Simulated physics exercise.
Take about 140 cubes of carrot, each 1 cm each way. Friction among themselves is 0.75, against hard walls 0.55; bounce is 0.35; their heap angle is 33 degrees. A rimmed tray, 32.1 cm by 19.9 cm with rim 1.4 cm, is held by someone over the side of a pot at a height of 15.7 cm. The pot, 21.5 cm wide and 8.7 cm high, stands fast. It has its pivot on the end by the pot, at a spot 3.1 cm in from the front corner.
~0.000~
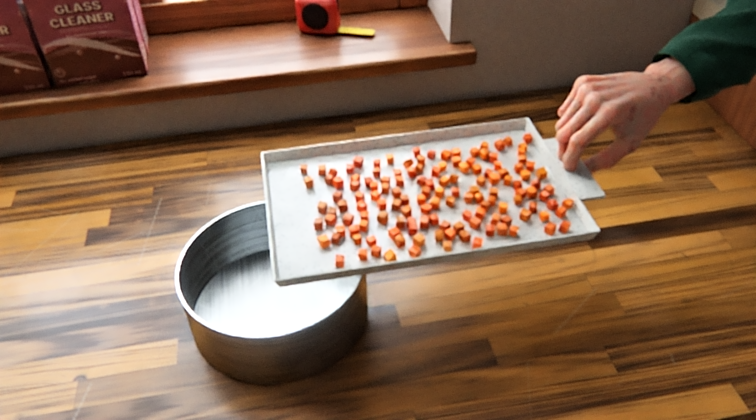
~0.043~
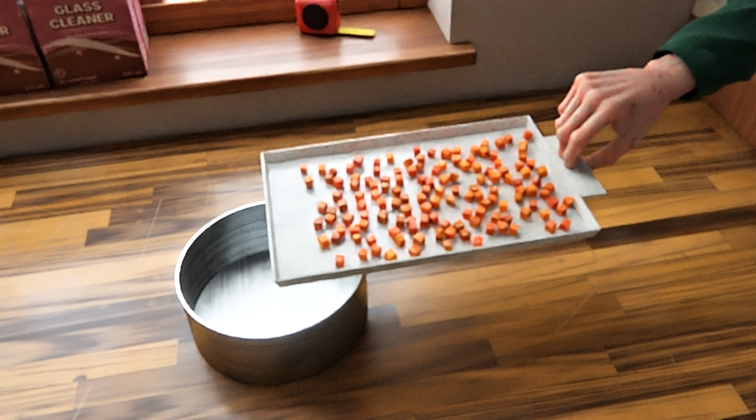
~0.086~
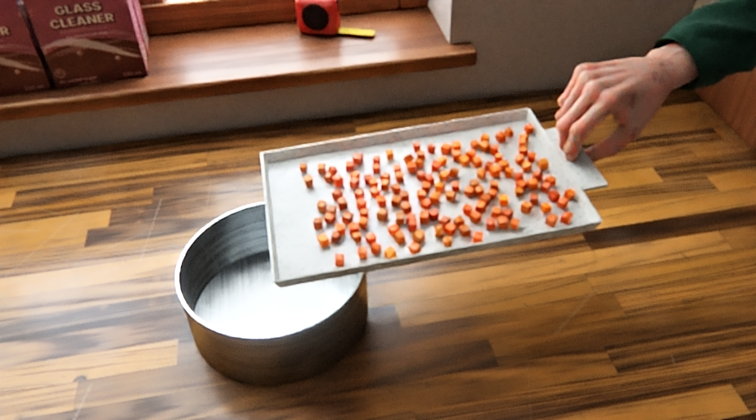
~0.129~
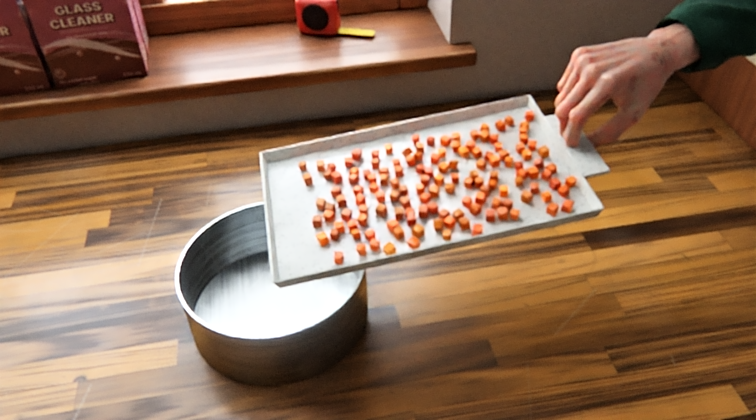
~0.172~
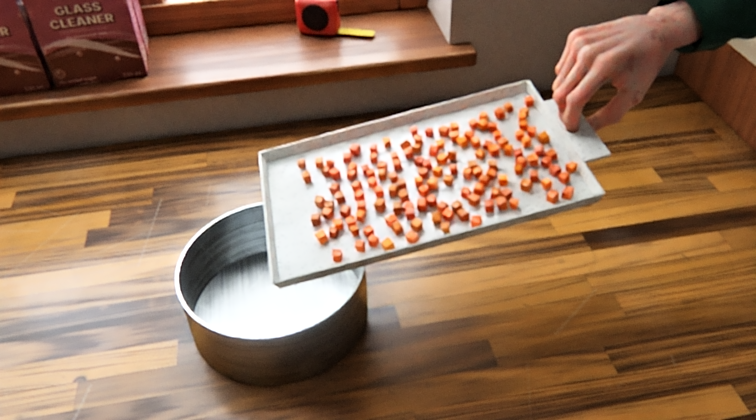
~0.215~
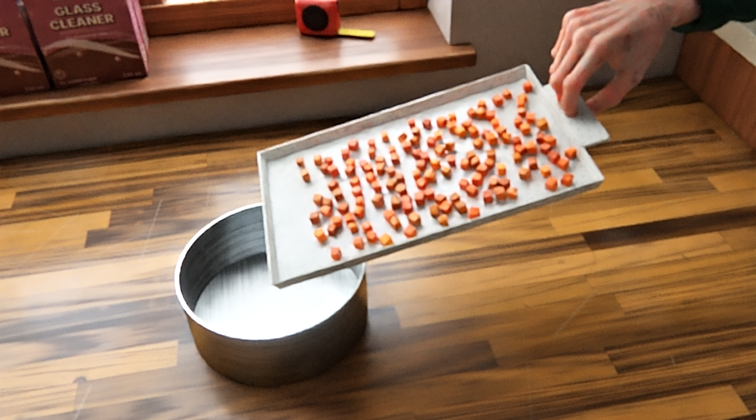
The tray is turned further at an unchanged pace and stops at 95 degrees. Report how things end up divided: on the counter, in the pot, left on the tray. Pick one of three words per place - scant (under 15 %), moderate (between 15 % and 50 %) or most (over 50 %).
My call is counter: Moderate, pot: Most, left on the tray: Scant.
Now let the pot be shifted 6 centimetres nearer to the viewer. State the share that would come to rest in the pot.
Close to 75 per cent, then.
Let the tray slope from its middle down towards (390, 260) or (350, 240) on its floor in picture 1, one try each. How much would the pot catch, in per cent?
Near 0 and 20 percent, in that order.
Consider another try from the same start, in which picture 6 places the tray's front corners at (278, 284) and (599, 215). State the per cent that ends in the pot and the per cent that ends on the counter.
Split: Pot = 5, counter = 95.
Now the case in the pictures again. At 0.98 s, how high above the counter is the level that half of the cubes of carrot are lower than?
Median height: Approx. 6 cm.
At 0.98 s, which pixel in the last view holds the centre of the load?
(225, 305), roughly.
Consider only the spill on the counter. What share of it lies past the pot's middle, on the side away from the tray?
I'd put it at close to 100 per cent.
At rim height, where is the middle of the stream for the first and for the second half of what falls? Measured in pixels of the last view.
Near (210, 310) at first, near (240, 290) afterwards.
Then, at 0.67 s, tilt 52 degrees; the tray holds 100 %, the pot 0 %.
After 0.98 s, tilt 79 degrees; the tray holds 30 %, the pot 40 %.
Then, at 1.38 s, tilt 95 degrees; the tray holds 15 %, the pot 60 %.
At rest (2.8 s), counter 25 %, pot 75 %, tray 0 %.
